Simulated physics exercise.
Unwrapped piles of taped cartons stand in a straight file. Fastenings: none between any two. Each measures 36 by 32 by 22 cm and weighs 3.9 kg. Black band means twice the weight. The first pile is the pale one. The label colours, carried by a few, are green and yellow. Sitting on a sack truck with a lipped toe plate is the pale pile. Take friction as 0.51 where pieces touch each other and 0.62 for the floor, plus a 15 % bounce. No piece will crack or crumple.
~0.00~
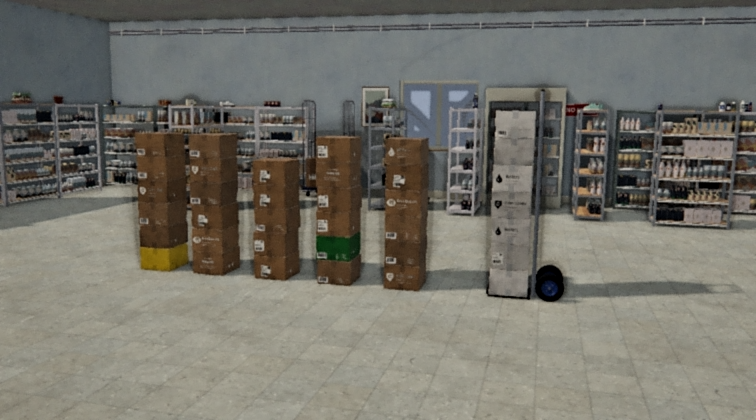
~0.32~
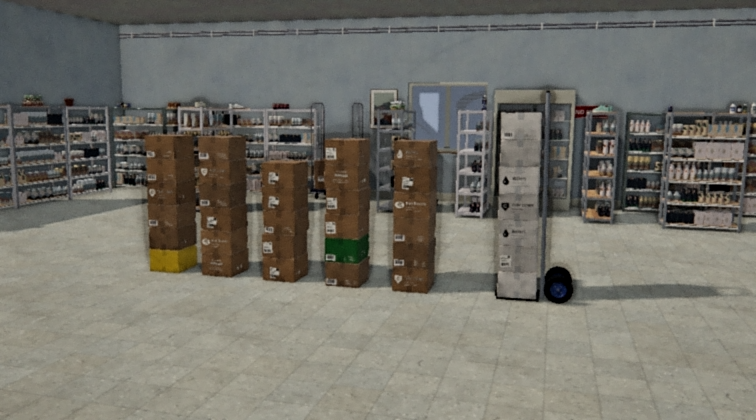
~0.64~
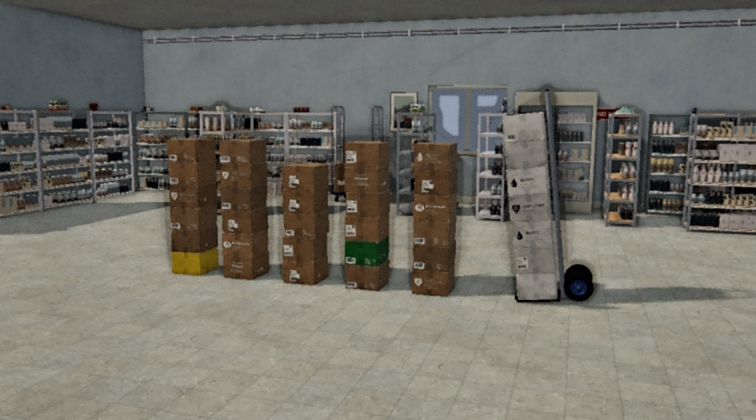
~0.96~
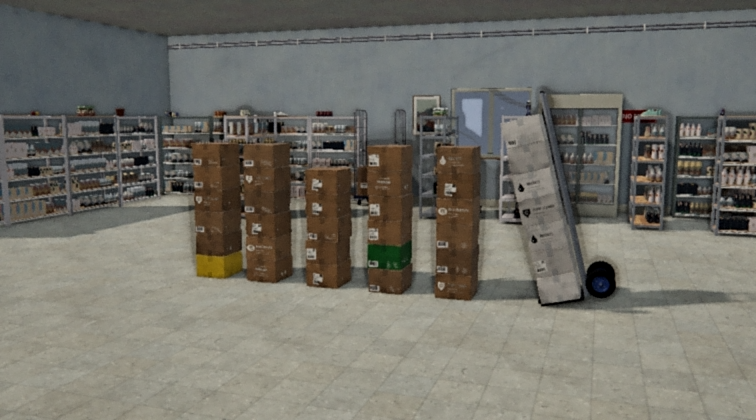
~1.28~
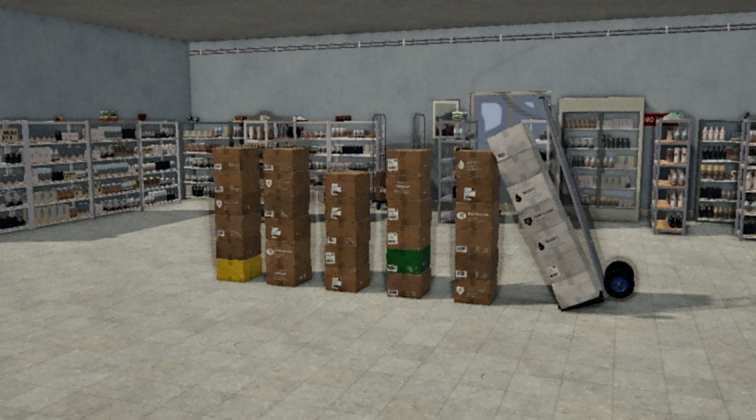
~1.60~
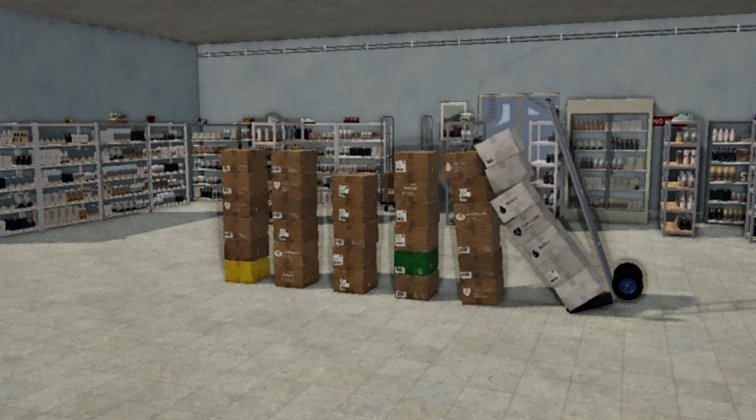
A sack truck holding a stack of pale cartons tilted to the left, and the leaning stack pushed against the top of the nearest brown pile, shifting its upper cartons.
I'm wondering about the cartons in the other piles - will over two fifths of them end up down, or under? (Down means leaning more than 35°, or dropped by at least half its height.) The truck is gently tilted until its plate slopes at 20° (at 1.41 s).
It's heading for above two out of five.
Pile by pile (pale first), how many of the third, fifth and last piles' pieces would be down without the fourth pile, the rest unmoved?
In that case third 6, fifth 5, last 6.
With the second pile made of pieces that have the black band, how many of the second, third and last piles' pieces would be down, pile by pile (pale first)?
Count down, pile by pile - second 0, third 0, last 0.
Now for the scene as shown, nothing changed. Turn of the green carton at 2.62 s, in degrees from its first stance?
At that moment, roughly 30 degrees.
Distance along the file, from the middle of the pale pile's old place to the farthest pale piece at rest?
150 cm.
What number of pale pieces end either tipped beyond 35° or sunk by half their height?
The answer is 7 of the pale ones.
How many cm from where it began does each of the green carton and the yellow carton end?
Net shift, middle to middle: Green 40 cm, yellow 30 cm.
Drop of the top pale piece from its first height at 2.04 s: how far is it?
20 cm lower.
Around 2.04 s, 7 of the pale pile down; none of the 29 other cartons down, 12 disturbed; green carton tipped 5°.
Around 2.62 s, 7 of the pale pile down; 6 of the 29 other cartons down; green carton tipped 29°.
Around 3.64 s, 7 of the pale pile down; 15 of the 29 other cartons down; green carton tipped 45°, 7 cm lower; yellow carton tipped 21°.
Around 4.38 s, 7 of the pale pile down; 28 of the 29 other cartons down; yellow carton tipped 73°; green carton tipped 45°, 7 cm lower.
Finally (6.9 s), 7 of the pale pile down; 28 of the 29 other cartons down; yellow carton on its side; green carton tipped 45°, 7 cm lower. That is 97 per cent. Seen by the last camera, middles, yellow carton near (225, 262), green carton near (380, 264).
